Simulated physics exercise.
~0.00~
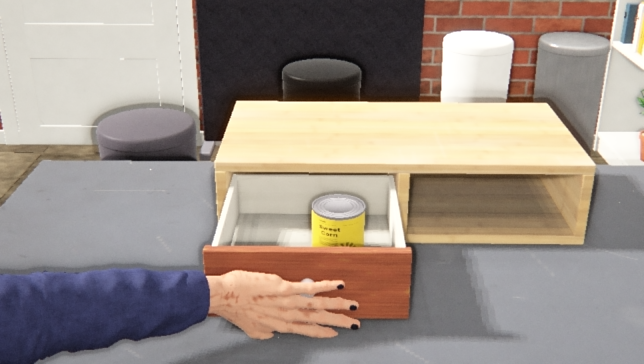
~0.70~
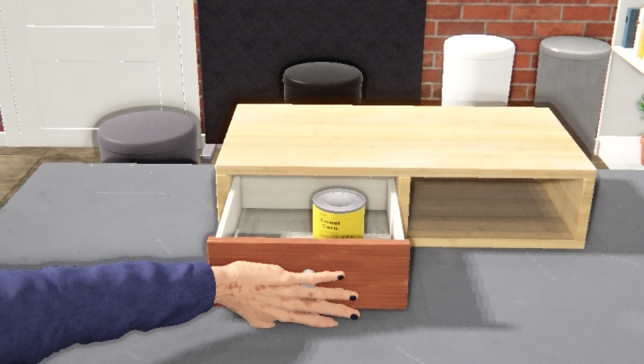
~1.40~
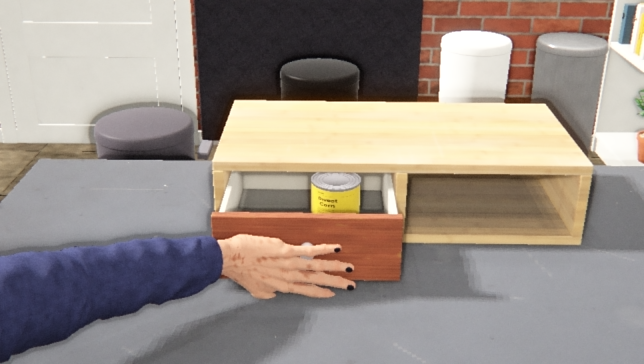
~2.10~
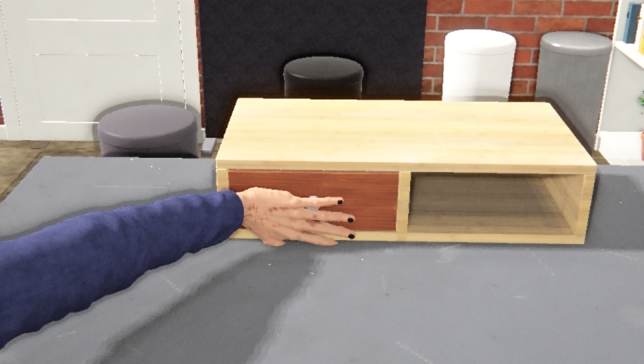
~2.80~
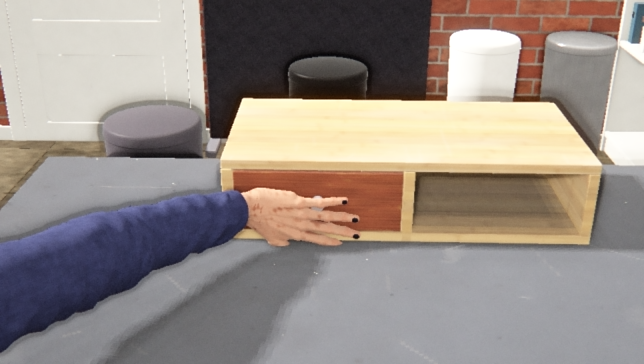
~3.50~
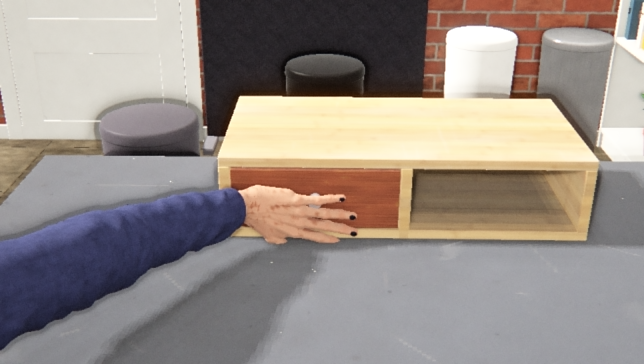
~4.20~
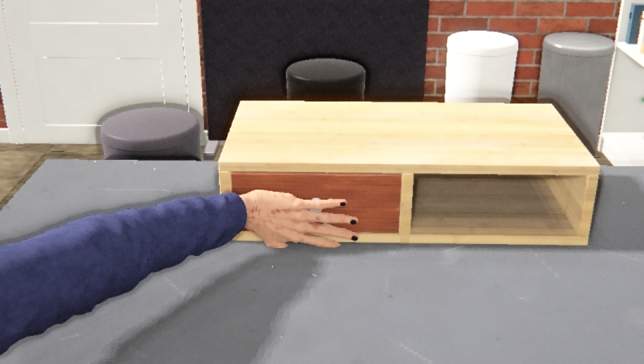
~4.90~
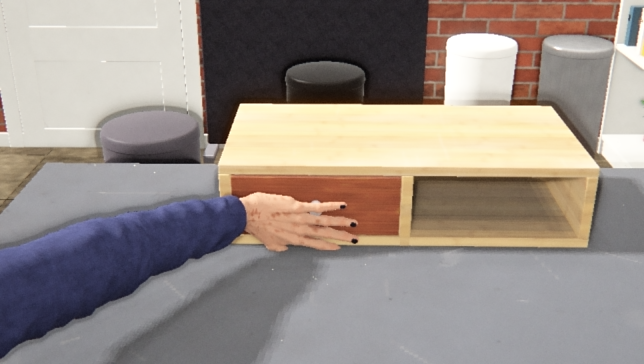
A hand pushes a red-brown drawer holding a yellow can fully into a wooden chest.
